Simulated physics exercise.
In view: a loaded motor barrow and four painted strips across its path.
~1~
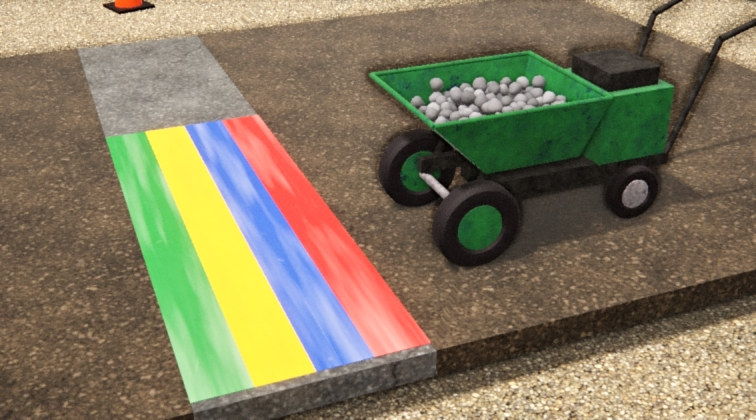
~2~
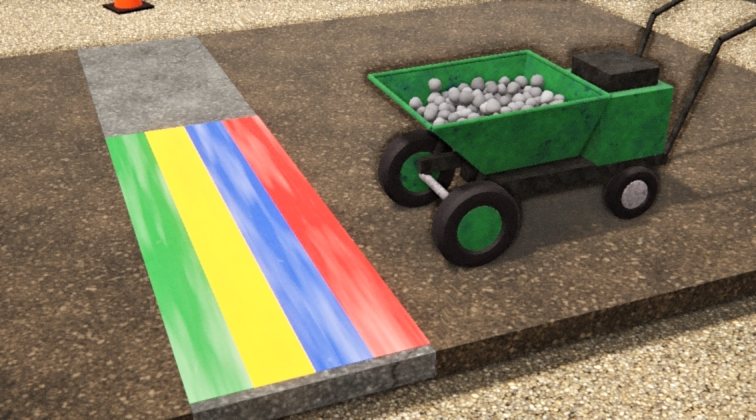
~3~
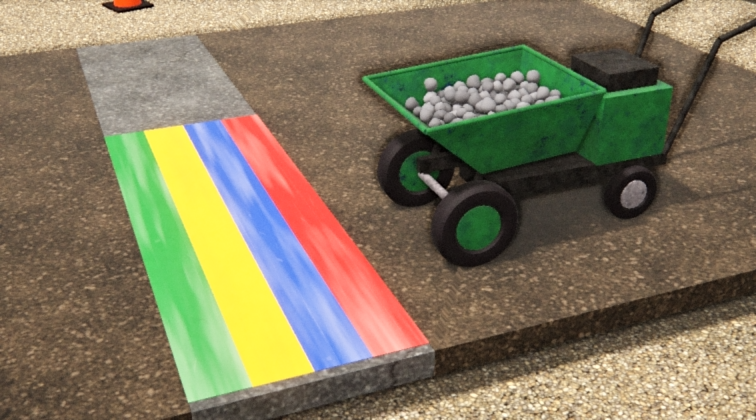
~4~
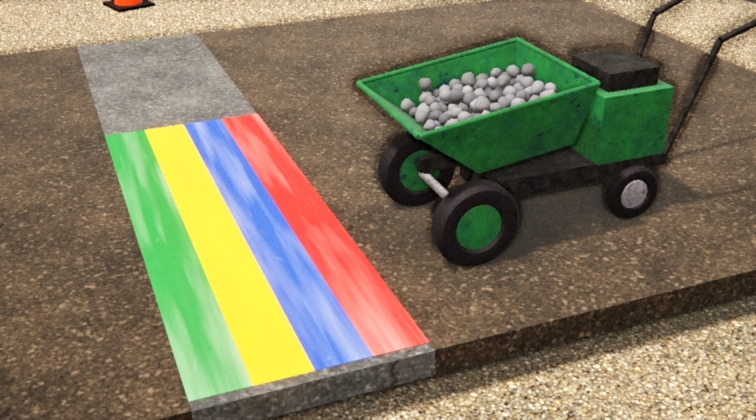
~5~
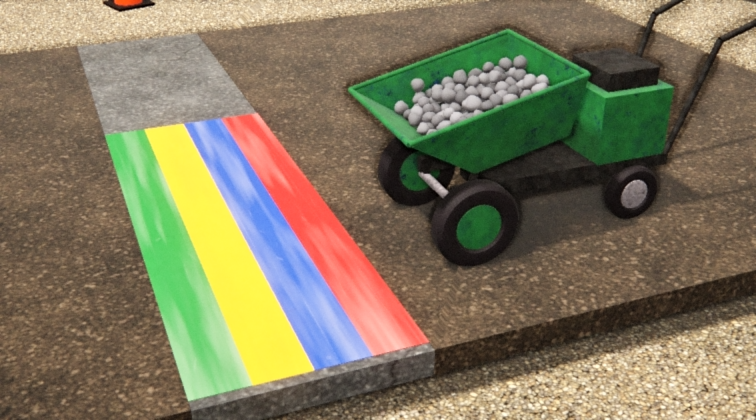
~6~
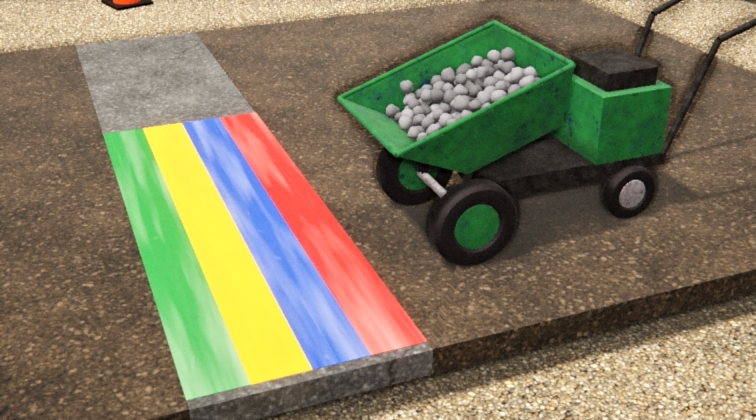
The green skip of a motor barrow loaded with round cobbles tilts forward toward painted strips.
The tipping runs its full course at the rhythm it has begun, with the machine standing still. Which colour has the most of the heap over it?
Most covered: The blue band.
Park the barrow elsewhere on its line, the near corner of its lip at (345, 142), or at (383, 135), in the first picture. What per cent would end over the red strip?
Roughly 0 per cent, and 0 per cent.
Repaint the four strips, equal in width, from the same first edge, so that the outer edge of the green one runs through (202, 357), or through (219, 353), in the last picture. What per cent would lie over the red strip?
In turn 10 and 10 in a hundred.
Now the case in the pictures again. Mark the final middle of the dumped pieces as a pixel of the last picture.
Close to (274, 257).
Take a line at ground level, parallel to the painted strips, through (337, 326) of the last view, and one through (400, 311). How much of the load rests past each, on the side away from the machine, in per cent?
Near 60 % and 80 %.
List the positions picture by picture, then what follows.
Lip of the skip at (434, 127), level; top of the load at (507, 103), round cobbles; red strip at (378, 314); blue strip at (324, 327); yellow strip at (267, 340); green strip at (208, 354), in the first frame.
Lip of the skip at (432, 129), level; top of the load at (505, 103), in the second frame.
Lip of the skip at (426, 132), tipped barely; top of the load at (516, 98), in the third frame.
Lip of the skip at (419, 137), tipped a little; top of the load at (511, 93), in the fourth frame.
Lip of the skip at (409, 145), tipped a little; top of the load at (504, 89), in the fifth frame.
Lip of the skip at (397, 155), tipped clearly; top of the load at (492, 84); red strip at (375, 312); blue strip at (320, 325); yellow strip at (263, 338); green strip at (204, 351), in the sixth frame.
Soon after the last picture, skip tipped steeply; all in the skip.
A little later, skip tipped right over; about two thirds in the skip; a small part over the red strip; about a quarter over the blue strip; a stray few over the yellow strip.
Later still, skip tipped right over; about a quarter in the skip; a small part over the red strip; about a third over the blue strip; about a quarter over the yellow strip; a small part over the green strip; a stray few off the paint.
At rest, skip tipped right over; about a quarter in the skip; a small part over the red strip; about a third over the blue strip; about a quarter over the yellow strip; a small part over the green strip; a small part off the paint.
